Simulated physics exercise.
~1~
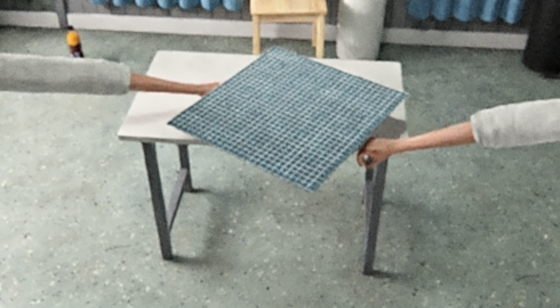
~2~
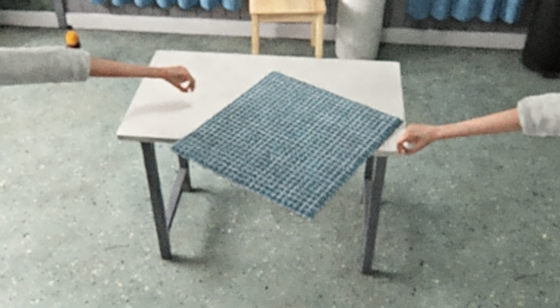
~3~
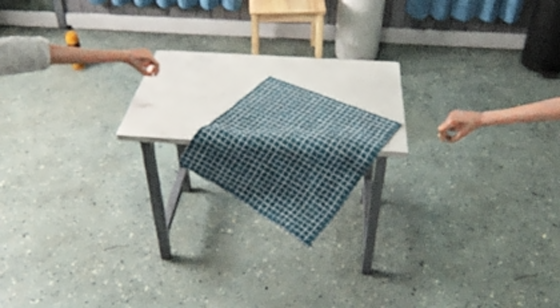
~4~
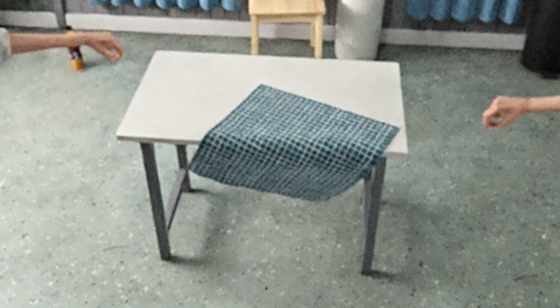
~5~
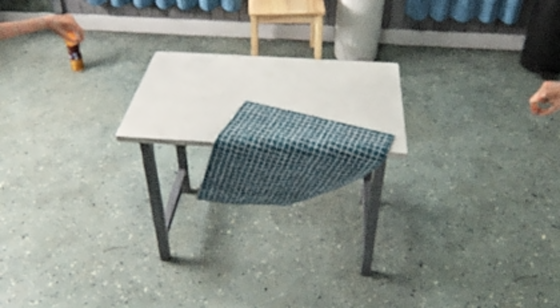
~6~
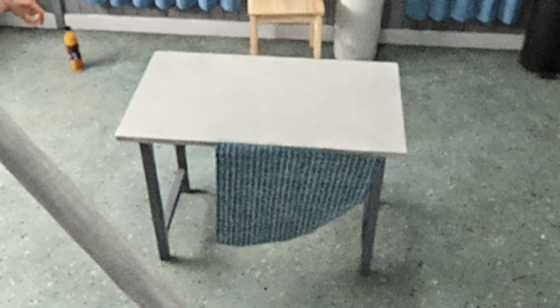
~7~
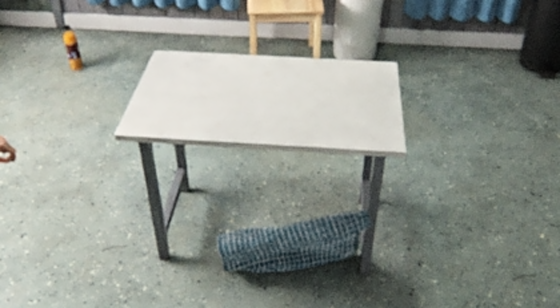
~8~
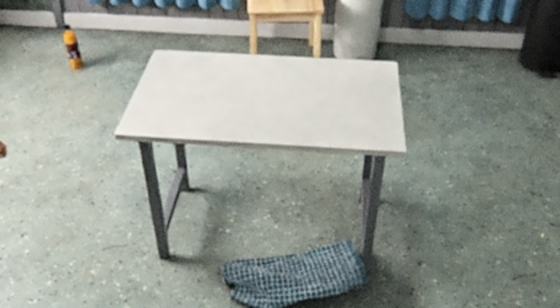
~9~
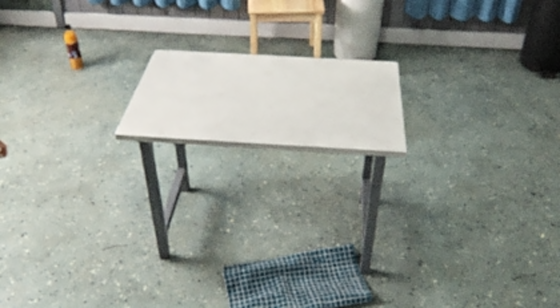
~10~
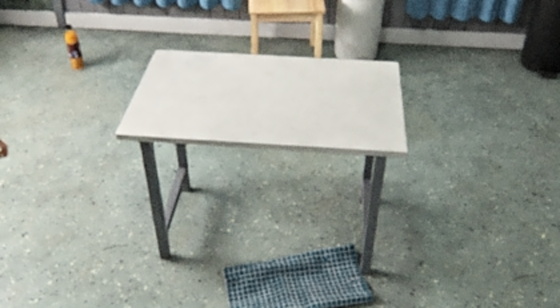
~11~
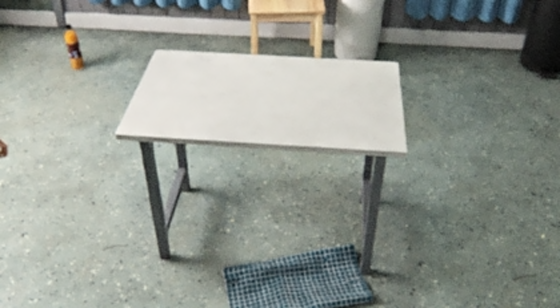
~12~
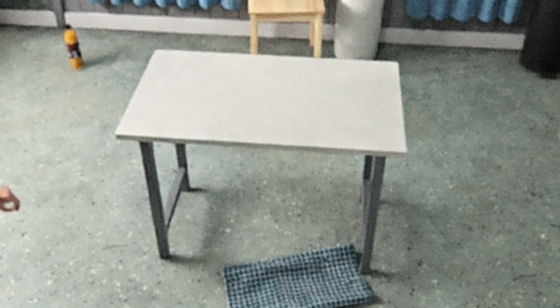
A blue checked tea towel is held out flat by two hands, one on each side, above a pale table with grey metal legs. The hands let go and draw away to the left and right as the cloth settles over the front edge, one corner hanging down. It keeps sliding forward, with less and less of it on the tabletop, until it hangs almost entirely below the edge. Then it slips off and drops, crumpling as it reaches the speckled green floor. It ends lying folded over in front of the bare table, near the right leg.
